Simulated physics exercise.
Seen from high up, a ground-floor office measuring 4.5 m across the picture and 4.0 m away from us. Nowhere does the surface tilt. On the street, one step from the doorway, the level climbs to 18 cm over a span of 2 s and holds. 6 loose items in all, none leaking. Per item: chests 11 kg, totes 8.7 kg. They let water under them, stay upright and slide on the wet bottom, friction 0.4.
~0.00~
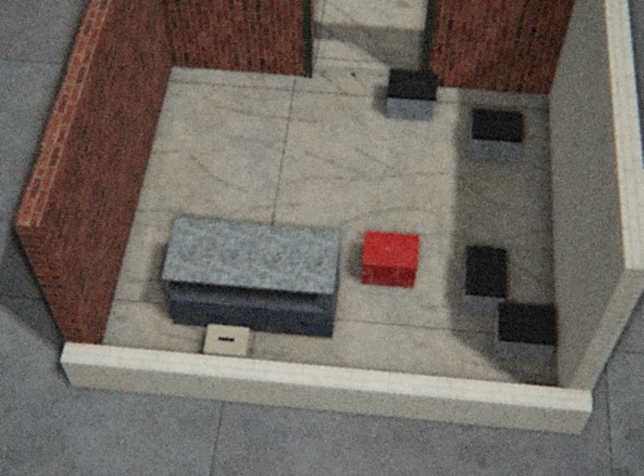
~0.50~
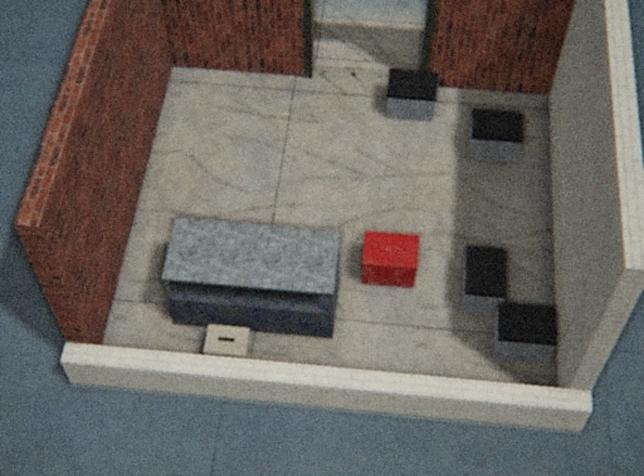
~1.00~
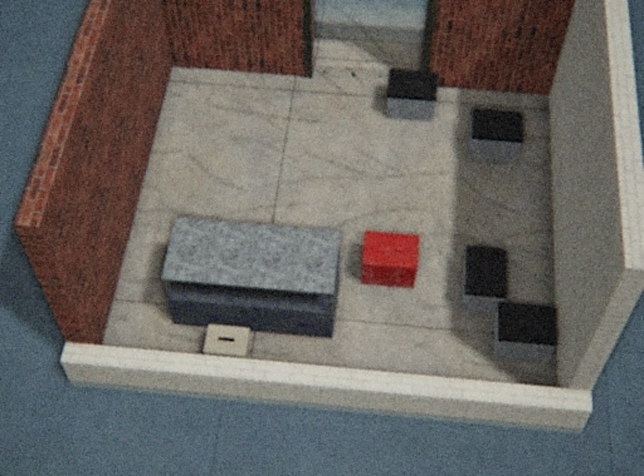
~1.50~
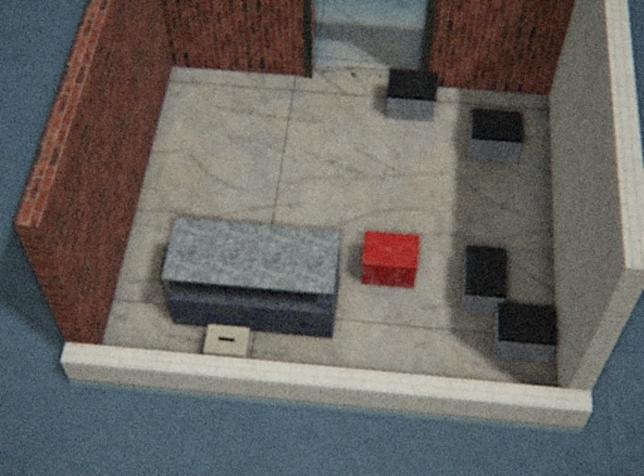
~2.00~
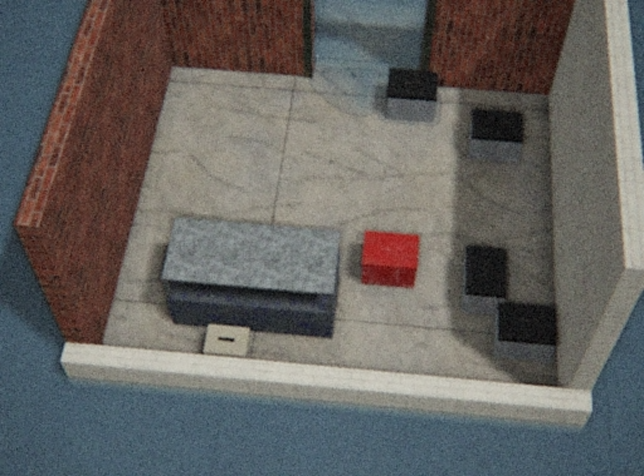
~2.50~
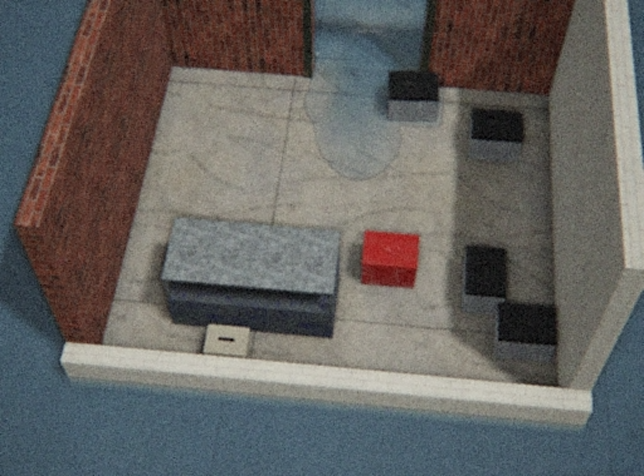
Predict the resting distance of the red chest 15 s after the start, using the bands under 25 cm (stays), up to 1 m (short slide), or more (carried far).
Carried far.
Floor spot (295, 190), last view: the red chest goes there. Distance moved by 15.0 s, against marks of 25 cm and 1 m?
In that run it wanders far off.
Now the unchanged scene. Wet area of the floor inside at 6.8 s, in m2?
I'd put it close to 15 m2.
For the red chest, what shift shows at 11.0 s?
Around 140 centimetres.
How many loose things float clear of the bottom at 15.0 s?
It comes to 6.
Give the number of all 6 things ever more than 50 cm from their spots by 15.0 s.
I count 6.
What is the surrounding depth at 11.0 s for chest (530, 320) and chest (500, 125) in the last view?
Around 6 cm and 7 cm.
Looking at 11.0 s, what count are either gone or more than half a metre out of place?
By that point, 5.
After 3.5 s the red chest is near (391, 249), 0.0 m from its start, aground; 0 afloat.
After 6.8 s the red chest is near (421, 358), 1.3 m from its start, afloat; 2 afloat.
After 11.0 s the red chest is near (535, 254), 1.4 m from its start, afloat; 6 afloat.
After 15.0 s the red chest is near (485, 83), 2.4 m from its start, afloat; 6 afloat.
